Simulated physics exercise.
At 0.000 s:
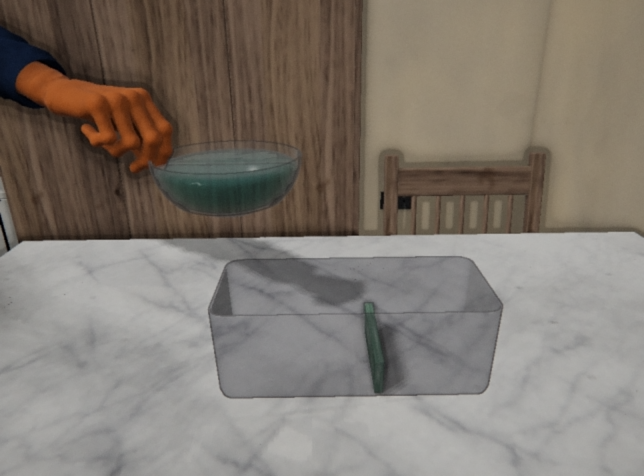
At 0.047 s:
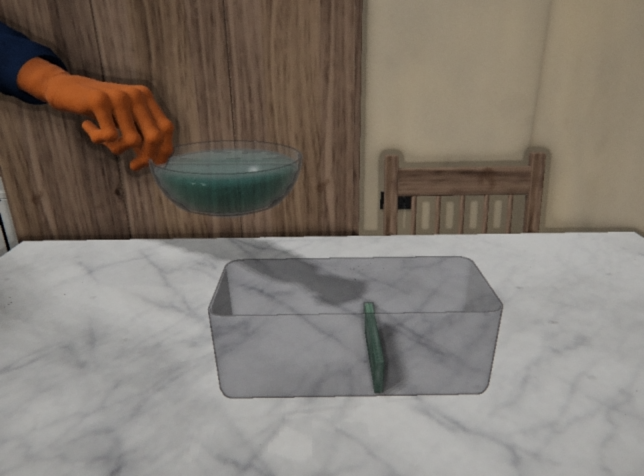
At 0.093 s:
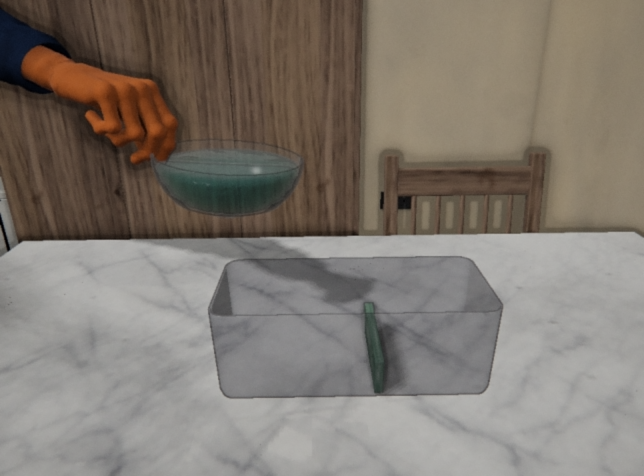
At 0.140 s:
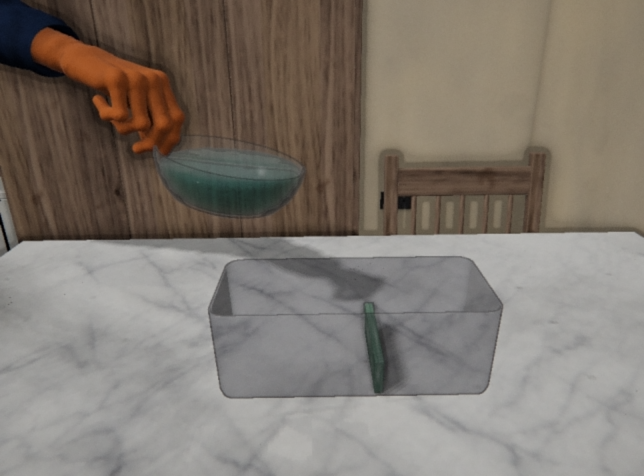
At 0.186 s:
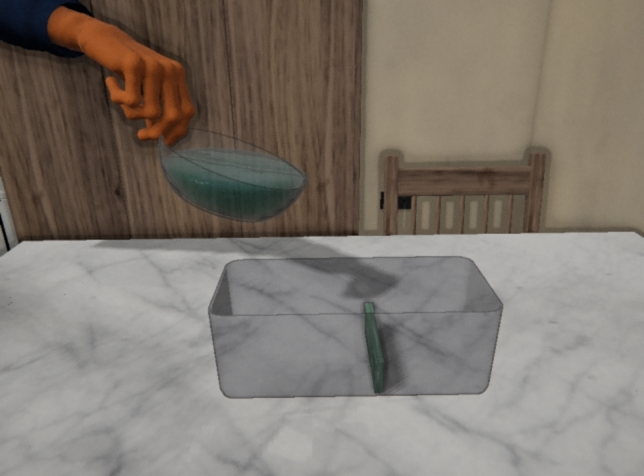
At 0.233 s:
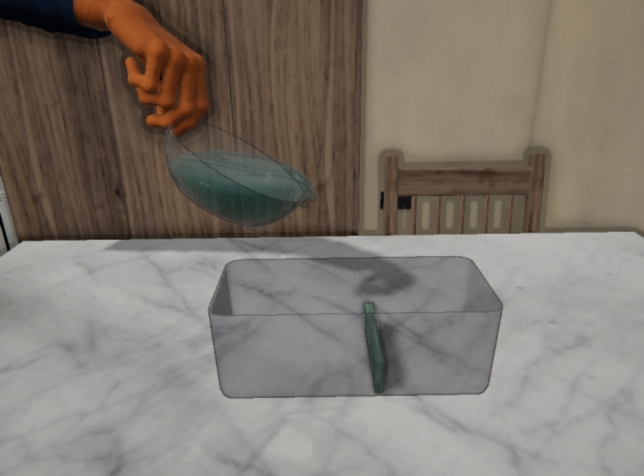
An orange hand tilts a clear bowl of teal water rightward above a long, see-through basin.
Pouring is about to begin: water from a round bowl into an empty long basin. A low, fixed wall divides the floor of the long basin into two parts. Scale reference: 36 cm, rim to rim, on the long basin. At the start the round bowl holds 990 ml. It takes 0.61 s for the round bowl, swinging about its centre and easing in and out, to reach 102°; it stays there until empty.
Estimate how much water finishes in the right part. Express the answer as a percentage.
I would say 12 per cent.
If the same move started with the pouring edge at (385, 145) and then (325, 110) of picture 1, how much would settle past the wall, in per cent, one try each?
Try 1: Approx. 65 %; try 2: Approx. 45 %.
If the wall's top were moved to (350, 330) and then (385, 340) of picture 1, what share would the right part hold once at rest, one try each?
One try each: Around 40 percent and then around 30 percent.
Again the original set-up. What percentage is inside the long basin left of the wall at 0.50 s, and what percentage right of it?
I'd say some 54 in a hundred on the left and 2 on the right.
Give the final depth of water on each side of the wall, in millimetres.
Left roughly 24 mm; right roughly 6 mm.
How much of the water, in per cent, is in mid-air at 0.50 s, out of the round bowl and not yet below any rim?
Around 36 percent.
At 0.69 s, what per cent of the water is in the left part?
Reading: Approx. 84 per cent.
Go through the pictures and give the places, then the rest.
In the first picture, it leans 0°; its right rim is at (300, 156); the water meets the walls at (158, 164) and (298, 162); the long basin's rim runs from (218, 286) to (486, 282); the wall's top is at (374, 331).
In the second picture, it leans 2°; its right rim is at (301, 158); the water meets the walls at (158, 163) and (299, 163).
In the third picture, it leans 6°; its right rim is at (303, 163); the water meets the walls at (160, 160) and (300, 166).
In the fourth picture, it leans 13°; its right rim is at (304, 172); the water meets the walls at (162, 157) and (301, 169).
In the fifth picture, it leans 22°; its right rim is at (305, 184); the water meets the walls at (167, 155) and (300, 175); 2 per cent is over the edge.
In the sixth picture, it leans 33°; its right rim is at (303, 197); the water meets the walls at (173, 157) and (288, 181); 9 per cent is over the edge.
After 0.50 s the tilt is 93° and 6 per cent is still to pour, 55 is left of the wall and 2 right of it.
After 0.69 s the tilt is 102° and 0 per cent is still to pour, 85 is left of the wall and 6 right of it.
After 0.89 s the tilt is 102° and 0 per cent is still to pour, 76 is left of the wall and 11 right of it.
After 1.11 s the tilt is 102° and 0 per cent is still to pour, 76 is left of the wall and 12 right of it.
In the end 76 per cent lies left of the wall, 12 right of it and 11 outside.
